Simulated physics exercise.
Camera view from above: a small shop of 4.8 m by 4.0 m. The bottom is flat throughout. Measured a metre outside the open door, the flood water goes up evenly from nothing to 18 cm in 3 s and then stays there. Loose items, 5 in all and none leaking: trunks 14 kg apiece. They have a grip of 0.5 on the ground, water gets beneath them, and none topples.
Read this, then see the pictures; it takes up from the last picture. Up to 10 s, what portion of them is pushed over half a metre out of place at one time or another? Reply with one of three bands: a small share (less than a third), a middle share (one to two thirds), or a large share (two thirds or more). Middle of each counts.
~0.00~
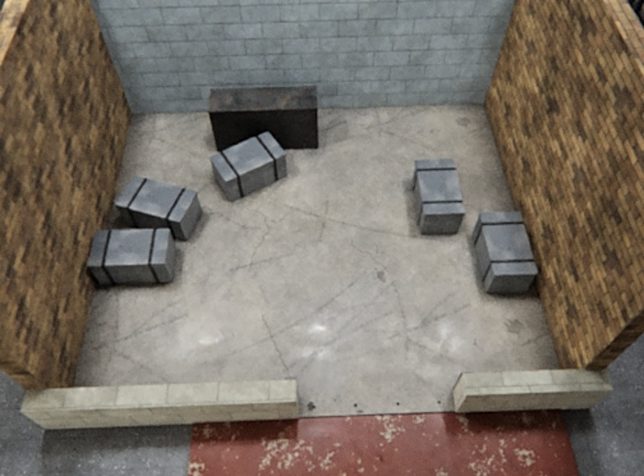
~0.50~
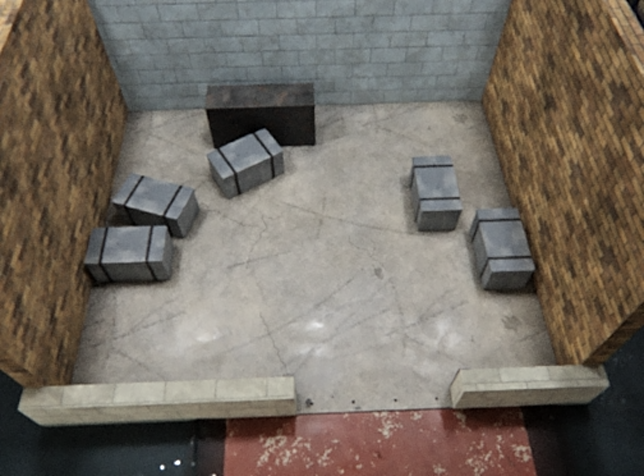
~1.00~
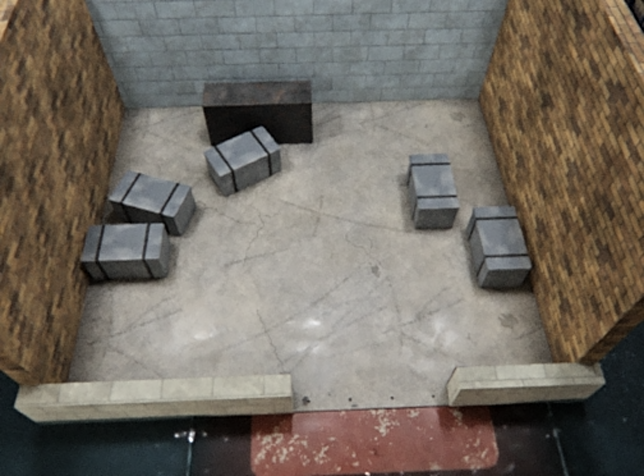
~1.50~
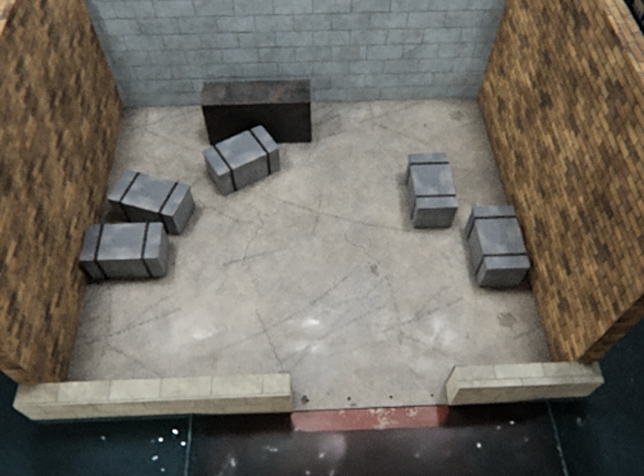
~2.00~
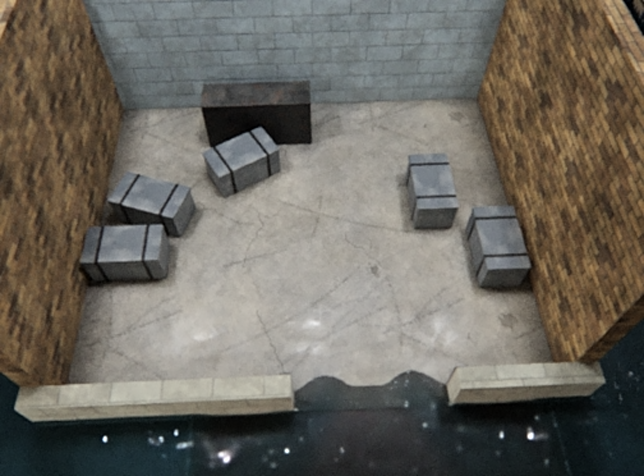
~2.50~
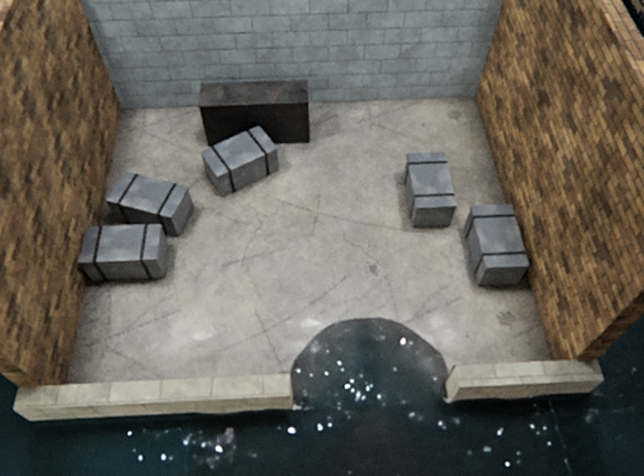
A middle share, one to two thirds.
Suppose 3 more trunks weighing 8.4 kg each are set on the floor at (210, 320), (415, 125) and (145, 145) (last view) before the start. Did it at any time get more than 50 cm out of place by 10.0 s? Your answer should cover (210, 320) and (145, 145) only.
Taking them in order, the first is below the threshold and the second is below the threshold.
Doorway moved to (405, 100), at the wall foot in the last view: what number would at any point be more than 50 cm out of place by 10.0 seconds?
Then 3 of them would.
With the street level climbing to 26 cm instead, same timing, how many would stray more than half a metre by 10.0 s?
Count: 5.
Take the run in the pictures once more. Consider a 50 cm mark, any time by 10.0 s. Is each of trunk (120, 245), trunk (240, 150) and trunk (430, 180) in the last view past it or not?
One by one in that order: Below; above; above.
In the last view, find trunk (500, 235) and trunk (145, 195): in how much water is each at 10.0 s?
Depths: Near 5 cm, then near 7 cm.
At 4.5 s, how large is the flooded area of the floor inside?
About 8.5 m2 is covered.
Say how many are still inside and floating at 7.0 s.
2 at that moment.
After 3.5 s 0 of 5 are over 50 cm from their spots; 0 afloat.
After 4.5 s 0 of 5 are over 50 cm from their spots; 0 afloat.
After 7.0 s 2 of 5 are over 50 cm from their spots; 2 afloat.
After 10.0 s 2 of 5 are over 50 cm from their spots, and 2 have been at some point; 3 afloat.
